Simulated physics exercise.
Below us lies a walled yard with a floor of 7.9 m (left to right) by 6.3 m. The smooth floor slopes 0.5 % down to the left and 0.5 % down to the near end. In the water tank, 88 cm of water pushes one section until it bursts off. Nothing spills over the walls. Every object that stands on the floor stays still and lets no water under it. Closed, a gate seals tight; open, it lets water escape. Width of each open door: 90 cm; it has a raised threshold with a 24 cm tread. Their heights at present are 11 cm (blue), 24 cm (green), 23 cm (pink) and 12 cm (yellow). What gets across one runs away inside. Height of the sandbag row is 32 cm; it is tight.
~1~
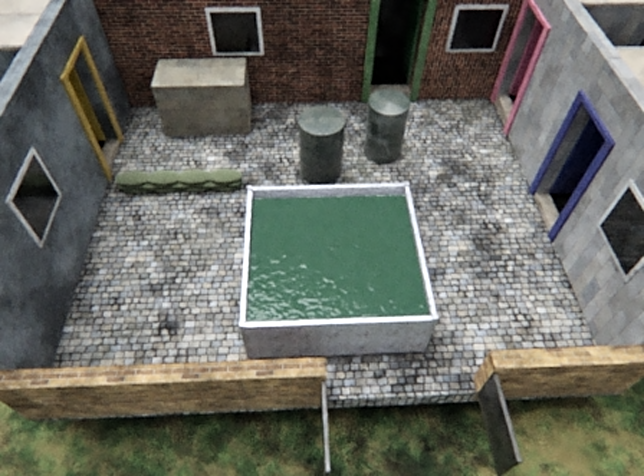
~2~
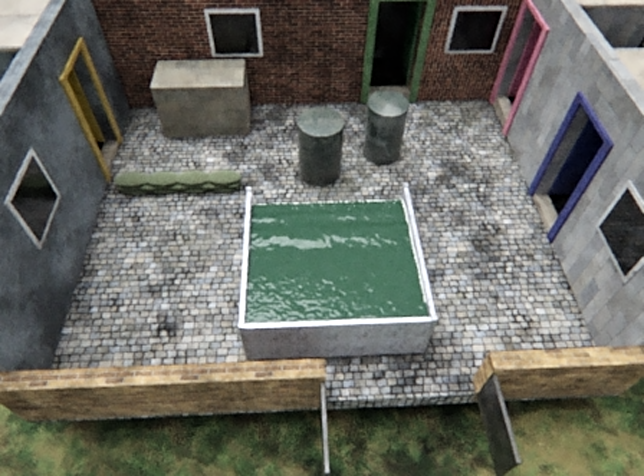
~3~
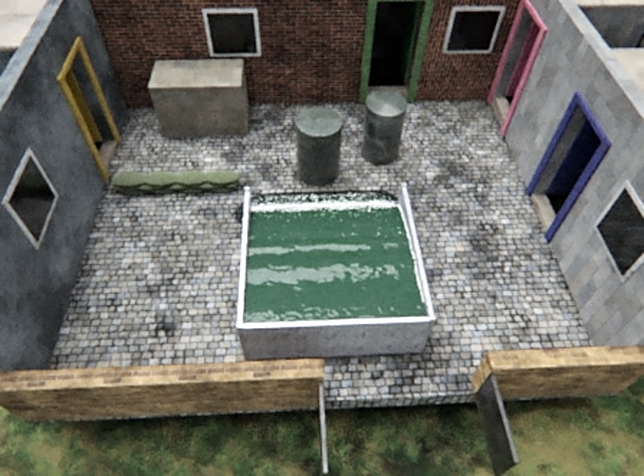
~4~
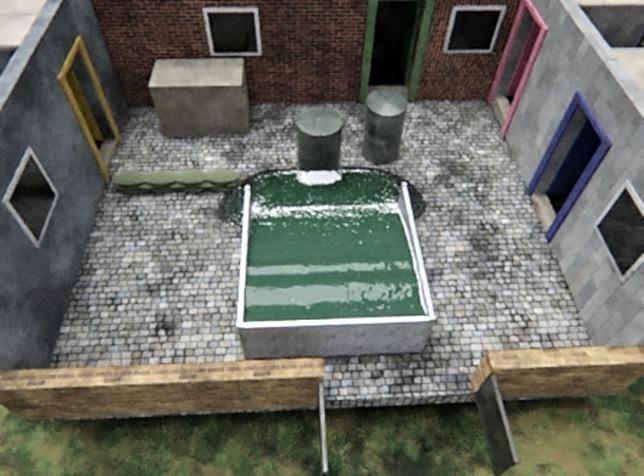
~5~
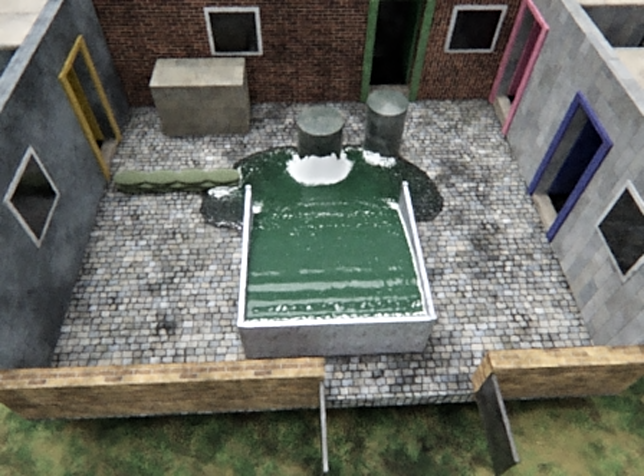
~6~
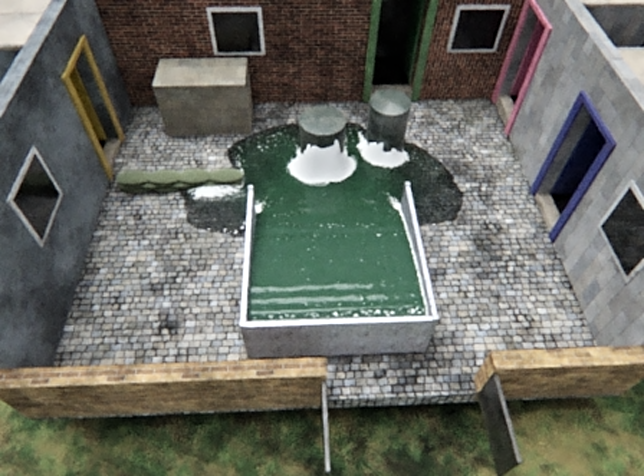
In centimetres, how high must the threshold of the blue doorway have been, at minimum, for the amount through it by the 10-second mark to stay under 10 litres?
It must have been at least 15 cm high.
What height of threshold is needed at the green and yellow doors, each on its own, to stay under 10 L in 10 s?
Roughly 16 cm for the green door and roughly 32 cm for the yellow door.
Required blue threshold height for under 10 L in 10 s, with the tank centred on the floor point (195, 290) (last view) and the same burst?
At least roughly 11.5 cm high.
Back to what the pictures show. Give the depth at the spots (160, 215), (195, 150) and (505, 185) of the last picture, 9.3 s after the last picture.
Close to 9, 9 and 5 cm, one after the other.
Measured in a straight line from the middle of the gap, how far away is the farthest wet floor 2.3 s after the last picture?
Roughly 5.2 m.
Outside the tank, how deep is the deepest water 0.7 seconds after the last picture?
Max depth: Around 62 cm.
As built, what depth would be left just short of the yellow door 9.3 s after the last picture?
11.0 cm.
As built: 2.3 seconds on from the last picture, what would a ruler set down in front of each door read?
Lab note, depth in cm: Blue 16; green 14; pink 29; yellow 30.
Then, 0.7 s after the last picture water covers 35 % of the floor, deepest (62 cm) near (376, 164); it has not reached the blue door.
Then, 2.3 s after the last picture water covers 60 % of the floor, deepest (32 cm) near (256, 148); 16 cm at the blue door, 3 litres in over its 11 cm threshold.
Then, 9.3 s after the last picture water covers 95 % of the floor, deepest (17 cm) near (420, 300); 8 cm at the blue door, 38 litres in over its 11 cm threshold.
At the blue door as built, the water peaked near 17 cm, 4.1 s after the last picture.
Run again over the same 10 s with other heights there, 24 litres in over 12.5 cm, 4 litres over 16.5 cm. The limit of 10 litres is kept from about 15 cm up.
